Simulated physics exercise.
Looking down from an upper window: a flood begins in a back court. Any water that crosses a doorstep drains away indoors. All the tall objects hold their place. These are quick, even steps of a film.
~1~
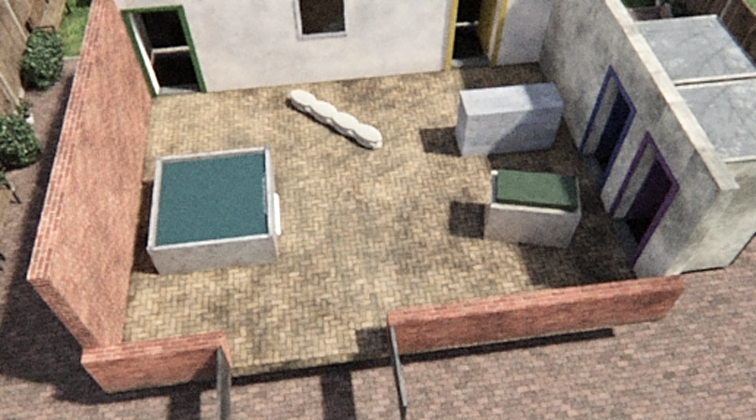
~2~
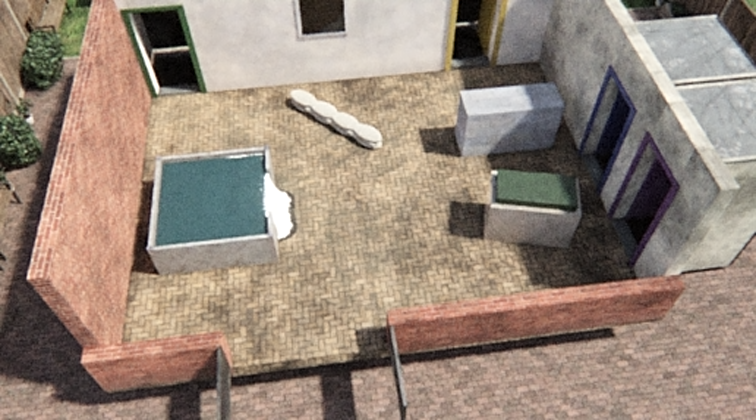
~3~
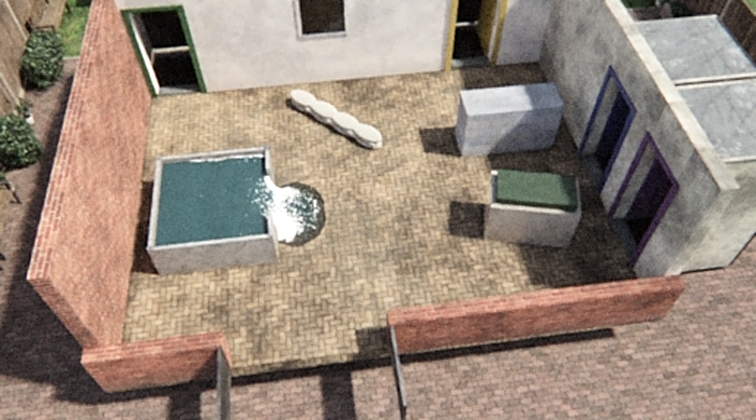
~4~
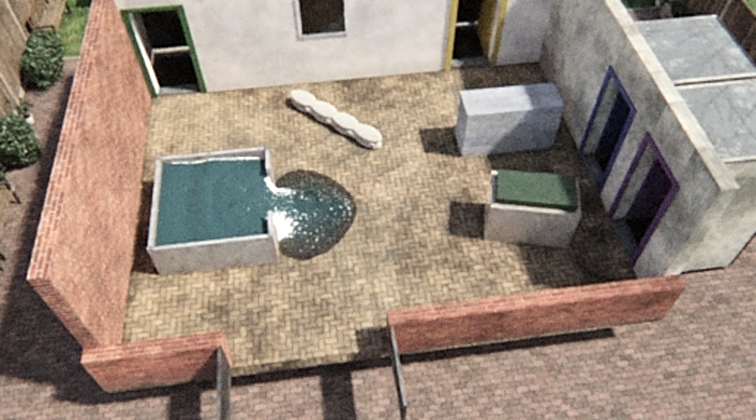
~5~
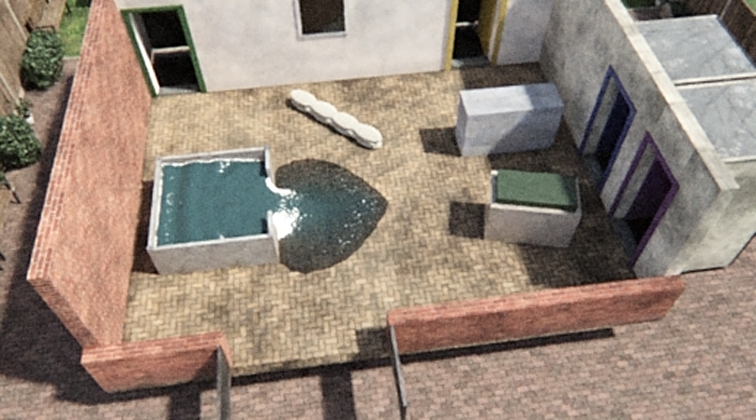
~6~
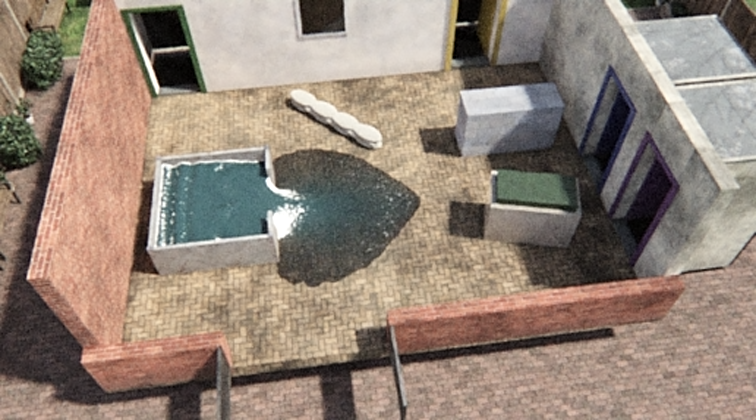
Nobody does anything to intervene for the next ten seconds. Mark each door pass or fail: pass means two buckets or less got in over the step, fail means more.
Purple door - fail, green door - pass, yellow door - pass, blue door - fail.
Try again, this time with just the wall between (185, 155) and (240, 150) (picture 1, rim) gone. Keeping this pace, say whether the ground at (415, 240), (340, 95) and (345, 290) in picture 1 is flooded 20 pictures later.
Taking the points in order: Unwetted, swamped and unwetted.
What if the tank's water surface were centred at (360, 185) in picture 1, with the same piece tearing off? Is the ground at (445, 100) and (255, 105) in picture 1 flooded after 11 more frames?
Point 1: Soaked through; point 2: Not wet.
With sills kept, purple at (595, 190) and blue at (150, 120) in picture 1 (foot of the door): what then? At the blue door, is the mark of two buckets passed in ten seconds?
Checking it, I find the blue door escapes flooding.
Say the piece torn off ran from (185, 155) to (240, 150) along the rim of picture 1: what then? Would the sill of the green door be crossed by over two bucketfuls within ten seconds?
Result for green: It tops the limit.
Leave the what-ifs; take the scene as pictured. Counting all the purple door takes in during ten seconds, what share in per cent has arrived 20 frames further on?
About 0 %.
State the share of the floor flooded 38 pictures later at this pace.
I reckon around 65 %.
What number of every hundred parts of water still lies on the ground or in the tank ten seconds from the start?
About 86 per cent.
A moment on, water covers 25 % of the floor; the purple door not reached, the green door not reached, the yellow door not reached, the blue door not reached.
Next, water covers 40 % of the floor; the purple door not reached, the green door not reached, the yellow door not reached, the blue door wet at the sill, nothing in.
Then, water covers 55 % of the floor; the purple door wet at the sill, nothing in, the green door not reached, the yellow door wet at the sill, nothing in, the blue door over two buckets in.
Later, water covers 65 % of the floor; the purple door over two buckets in, the green door wet at the sill, nothing in, the yellow door wet at the sill, nothing in, the blue door far over two buckets in.
In the end, water covers 75 % of the floor; the purple door over two buckets in, the green door wet at the sill, nothing in, the yellow door wet at the sill, nothing in, the blue door far over two buckets in.
